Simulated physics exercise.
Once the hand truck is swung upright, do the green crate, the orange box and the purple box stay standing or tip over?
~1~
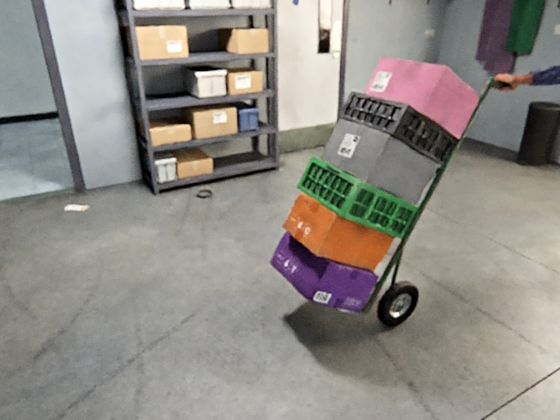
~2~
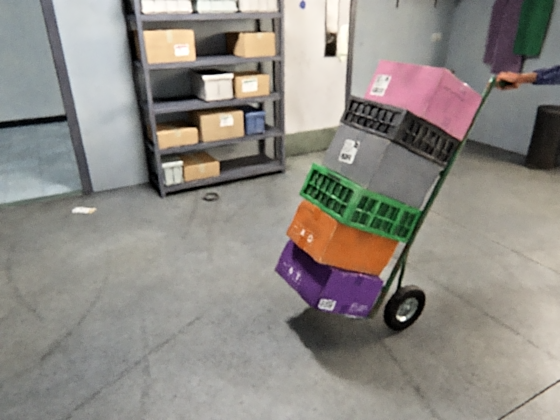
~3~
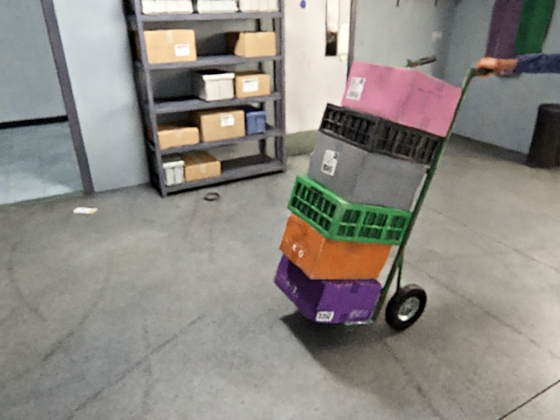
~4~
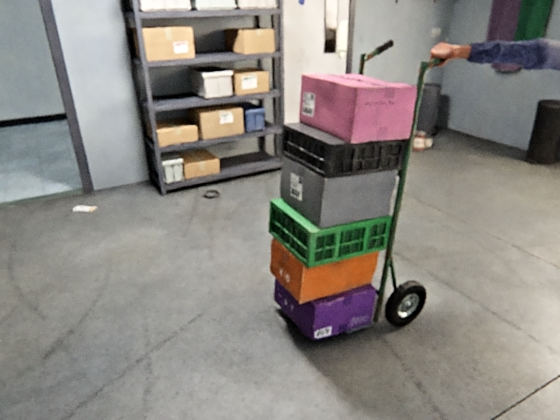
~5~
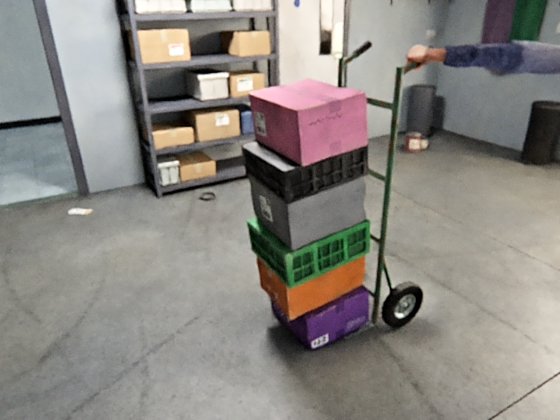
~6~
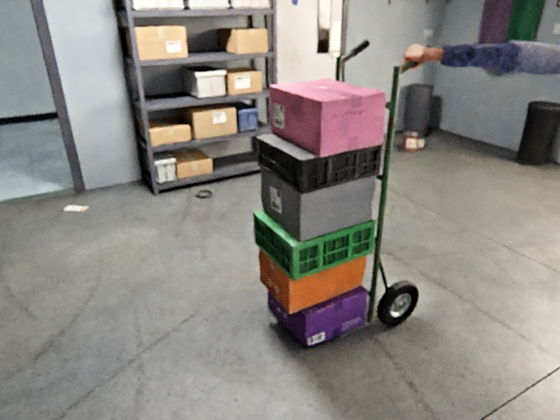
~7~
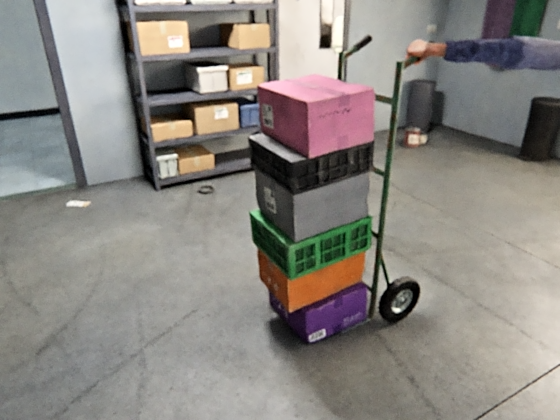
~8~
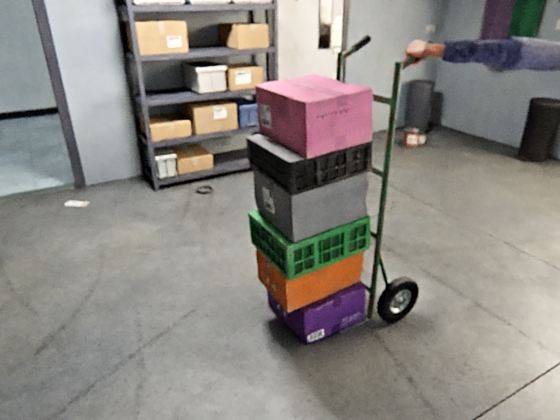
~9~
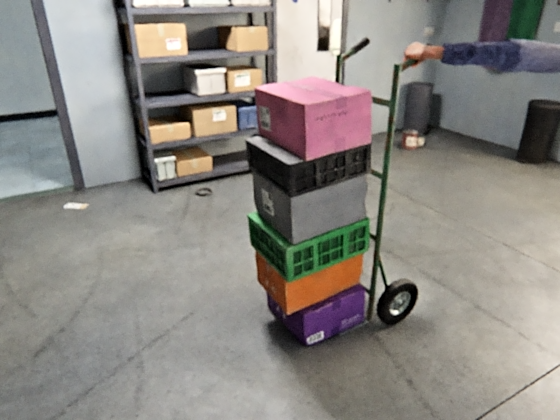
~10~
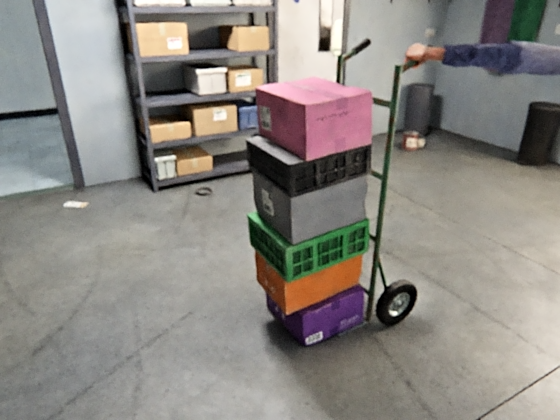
They stay standing. The green crate, the orange box and the purple box rock only slightly as the truck comes upright, and all of them remain in the stack.
